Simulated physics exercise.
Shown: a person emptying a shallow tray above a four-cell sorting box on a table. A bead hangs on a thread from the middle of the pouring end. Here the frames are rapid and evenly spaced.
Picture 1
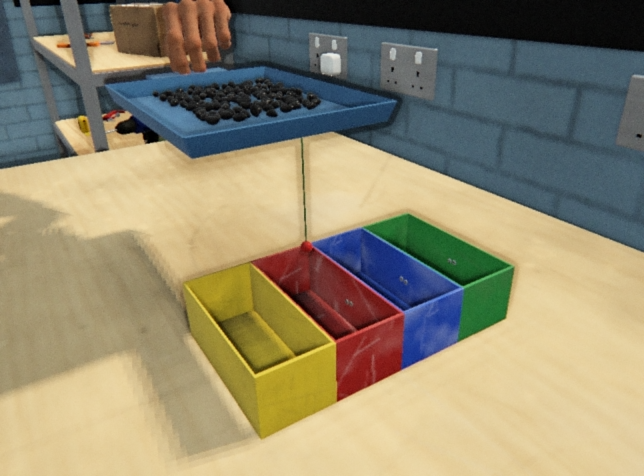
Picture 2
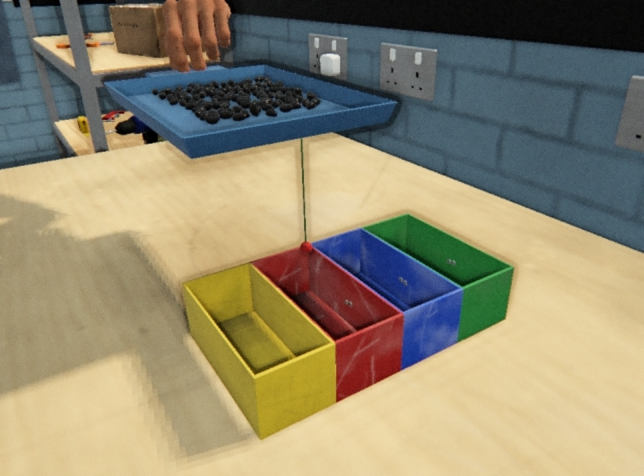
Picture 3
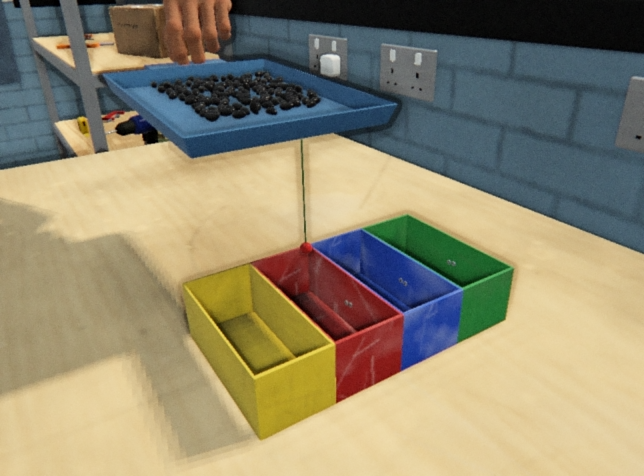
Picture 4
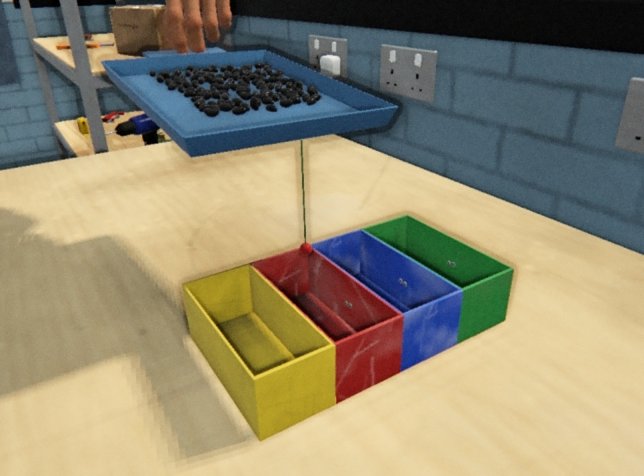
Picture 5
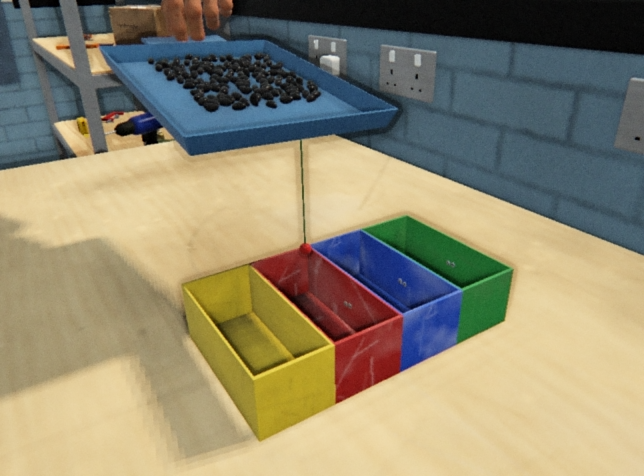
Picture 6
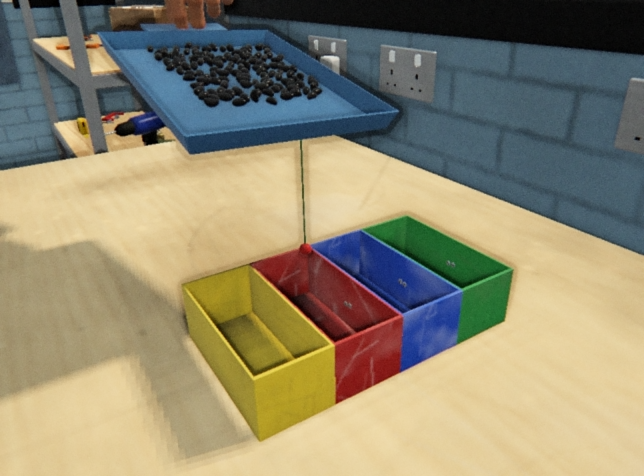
A blue tray of black beans tilts slightly above a four-coloured sorting box.
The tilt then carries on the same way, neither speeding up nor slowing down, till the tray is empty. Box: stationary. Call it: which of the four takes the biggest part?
The blue compartment.
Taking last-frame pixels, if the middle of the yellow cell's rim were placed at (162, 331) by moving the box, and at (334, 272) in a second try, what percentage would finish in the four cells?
First placement near 60 percent, second near 100 percent.
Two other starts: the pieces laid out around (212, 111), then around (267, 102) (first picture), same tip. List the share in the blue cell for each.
Roughly 40 per cent, then roughly 50 per cent.
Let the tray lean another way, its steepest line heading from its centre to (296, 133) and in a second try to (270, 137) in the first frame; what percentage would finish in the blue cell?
I'd expect around 40 in a hundred first and around 10 in a hundred second.
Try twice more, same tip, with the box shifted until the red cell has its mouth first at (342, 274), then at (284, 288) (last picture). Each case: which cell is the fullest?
The blue cell first, the green one second.
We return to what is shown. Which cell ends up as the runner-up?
Second place goes to the cell in green.
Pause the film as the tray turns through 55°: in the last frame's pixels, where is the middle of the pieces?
Mark it at roughly (340, 108) in the final frame.
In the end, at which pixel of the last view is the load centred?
I'd say the middle ends up at about (399, 316).
Soon, tray tipped steeply; nearly all on the tray; a stray few in the green cell; a stray few in the blue cell; a stray few falling or outside the box.
A while on, tray tipped right over; about half on the tray; a small part in the blue cell; a small part in the green cell; a stray few in the red cell; about a quarter falling or outside the box.
Towards the end, tray tipped past a quarter turn; about half in the blue cell; about a quarter in the green cell; about a quarter in the red cell; a stray few in the yellow cell.
Finally, tray tipped past a quarter turn; about half in the blue cell; about a quarter in the green cell; about a quarter in the red cell; a stray few in the yellow cell.
